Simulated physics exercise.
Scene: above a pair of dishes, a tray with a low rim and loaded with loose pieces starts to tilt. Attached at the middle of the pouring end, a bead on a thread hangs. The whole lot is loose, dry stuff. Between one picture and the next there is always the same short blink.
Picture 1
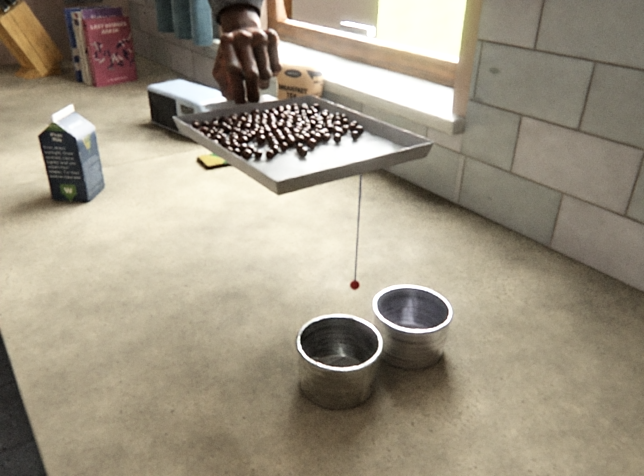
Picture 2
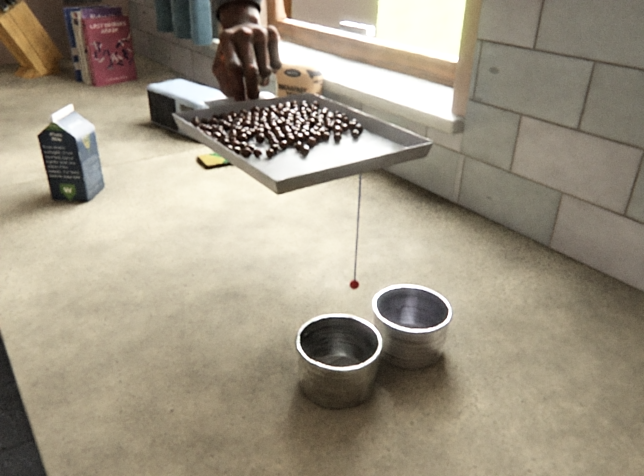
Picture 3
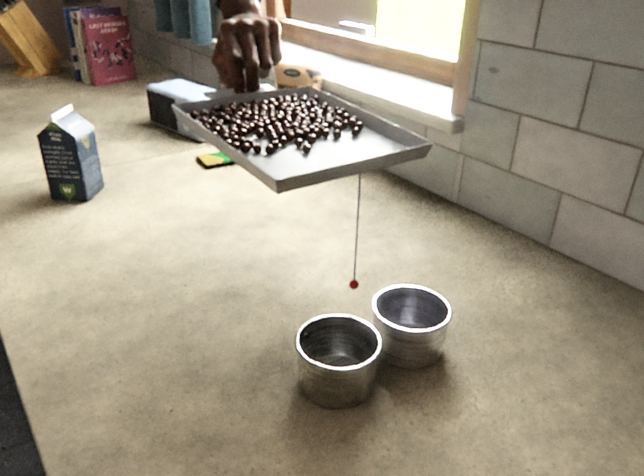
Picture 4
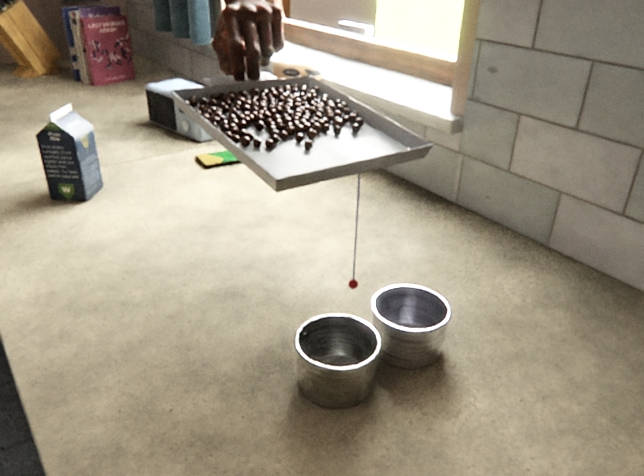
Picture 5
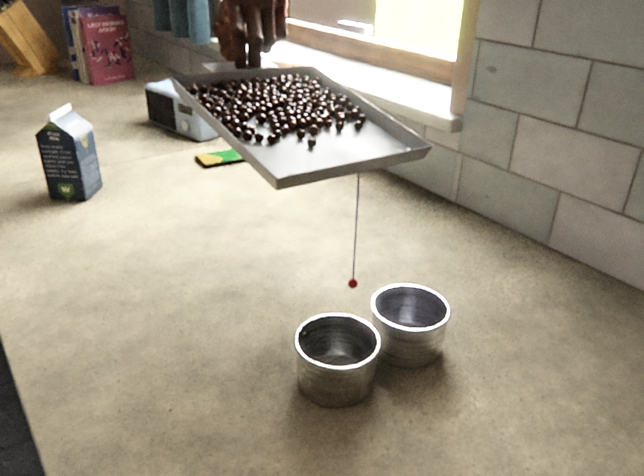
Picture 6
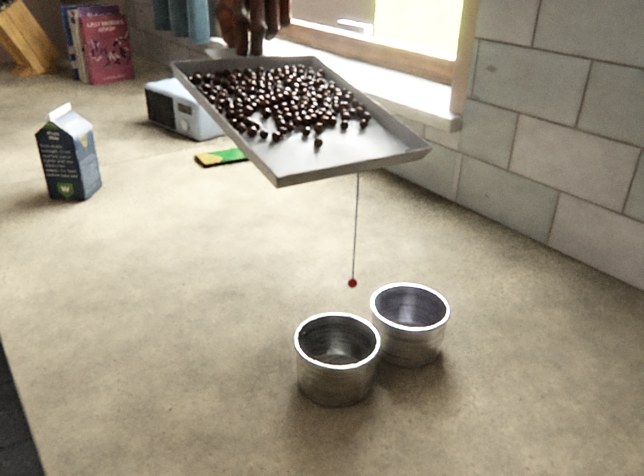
On a kitchen counter beside a tiled wall, a hand holds a shallow metal tray of dark brown balls level above two round metal dishes, a red bead hanging from its edge. The hand then lifts the far end, steadily tilting the tray, and the balls shift slightly toward the lower edge.
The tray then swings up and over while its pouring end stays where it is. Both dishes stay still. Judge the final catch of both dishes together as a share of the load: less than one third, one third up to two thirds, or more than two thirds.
The dishes end up with a third to two thirds of the load.
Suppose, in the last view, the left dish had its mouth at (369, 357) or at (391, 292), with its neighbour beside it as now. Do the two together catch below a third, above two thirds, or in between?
Taking the two places in turn, the answer is below one third and then in the middle band.
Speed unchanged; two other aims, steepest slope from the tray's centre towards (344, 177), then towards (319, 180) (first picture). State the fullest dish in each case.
For the first try I'd say the dish over on the left, and for the second, the dish over on the left.
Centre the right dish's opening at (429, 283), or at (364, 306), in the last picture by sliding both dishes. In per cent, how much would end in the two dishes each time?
You'd get 70 in a hundred first and 20 in a hundred after that.
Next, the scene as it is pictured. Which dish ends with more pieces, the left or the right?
That's going to be the one at right.
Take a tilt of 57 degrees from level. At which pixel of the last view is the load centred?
In the last view, the load is centred close to (388, 153).
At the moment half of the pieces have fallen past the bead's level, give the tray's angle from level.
Close to 85° of tilt at that moment.
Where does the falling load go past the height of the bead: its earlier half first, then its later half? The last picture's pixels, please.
Points: About (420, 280), then about (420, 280).
Soon after the last picture, tray tipped steeply; most on the tray; a small part in the right dish; a stray few outside both; about a quarter in the air.
A little later, tray tipped right over; a small part on the tray; a small part in the left dish; about a third in the right dish; about a third outside both; about a quarter in the air.
Later still, tray tipped past a quarter turn; a small part in the left dish; about half in the right dish; about half outside both.
By the end, tray tipped past a quarter turn; a small part in the left dish; about half in the right dish; about half outside both.
